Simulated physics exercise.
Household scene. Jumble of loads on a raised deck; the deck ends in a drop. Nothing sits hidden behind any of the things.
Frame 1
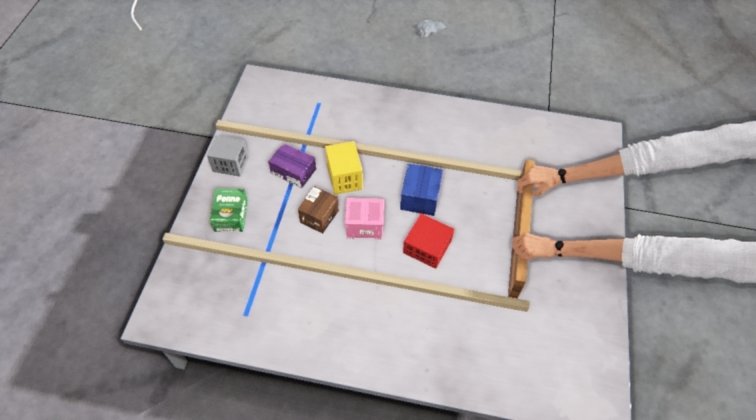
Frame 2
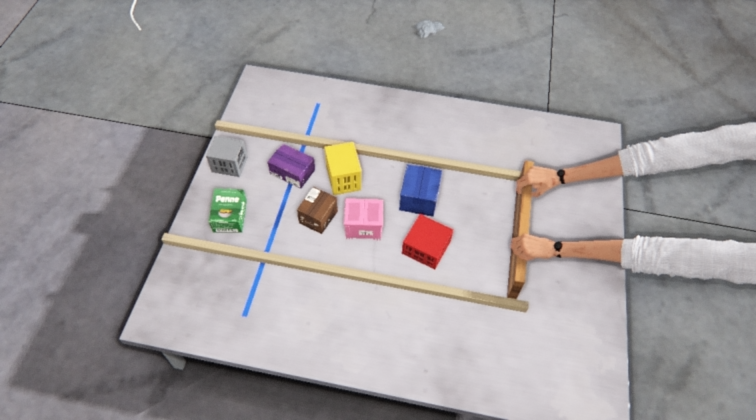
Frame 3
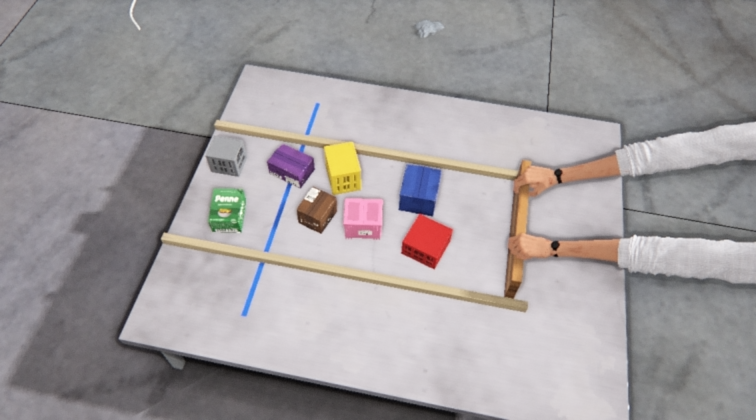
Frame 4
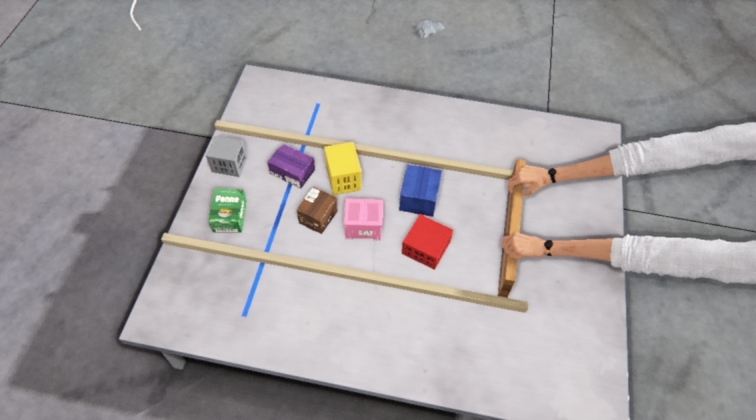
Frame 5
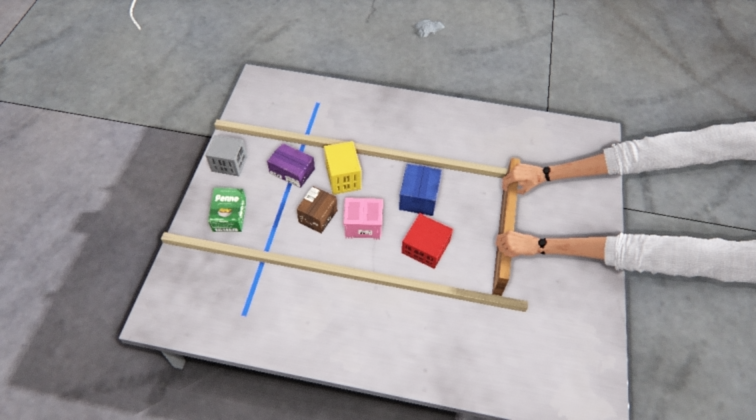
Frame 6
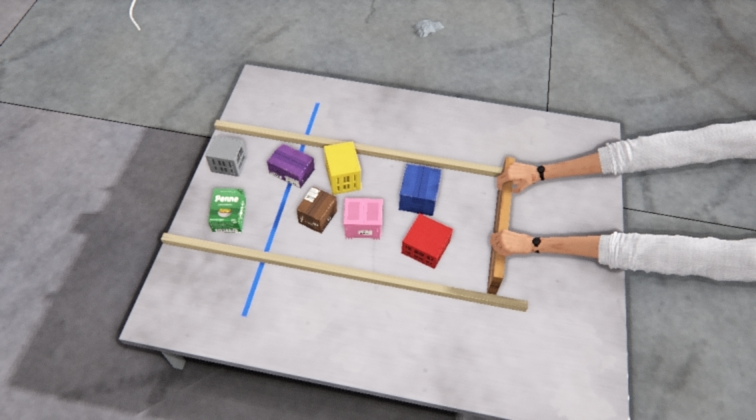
On a raised grey deck, two hands slide a wooden plank slightly left between rails, while eight colourful loads stay still.
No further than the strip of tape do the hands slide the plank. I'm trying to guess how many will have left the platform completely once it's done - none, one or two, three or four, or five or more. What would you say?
I would say one or two leave it.
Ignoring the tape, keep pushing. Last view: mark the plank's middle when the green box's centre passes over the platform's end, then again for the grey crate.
Green box over the end: About (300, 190). Grey crate over the end: About (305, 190).
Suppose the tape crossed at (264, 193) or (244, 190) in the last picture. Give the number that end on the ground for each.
Try 1: 4; try 2: 4.
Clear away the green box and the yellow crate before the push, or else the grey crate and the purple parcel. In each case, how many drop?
Tally per try: 0 / 1.
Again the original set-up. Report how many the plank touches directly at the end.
2.
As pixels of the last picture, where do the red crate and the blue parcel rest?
Okay, so first (257, 214), and next (275, 165).
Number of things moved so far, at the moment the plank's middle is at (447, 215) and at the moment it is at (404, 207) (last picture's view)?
Tally: 1; 4.
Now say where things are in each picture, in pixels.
In the first frame, grey crate (228, 156); green box (229, 210); purple parcel (293, 166); plank (522, 227); tape (287, 197).
In the second frame, green box (228, 211); pink tote (364, 220).
In the third frame, purple parcel (291, 166); brown parcel (317, 210).
In the fourth frame, grey crate (227, 157); yellow crate (343, 169).
In the fifth frame, green box (228, 210); plank (506, 225).
In the sixth frame, grey crate (227, 156); green box (228, 210); purple parcel (291, 166); plank (501, 224); tape (285, 197).
Soon after, none off yet; grey crate at rest near (227, 156); green box at rest near (228, 210); purple parcel at rest near (291, 166).
After that, none off yet; grey crate displaced a little near (218, 155); green box displaced about its own width near (203, 208); purple parcel displaced about its own width near (252, 162).
In the end, the number that fall off is one or two; gone, green box and grey crate.
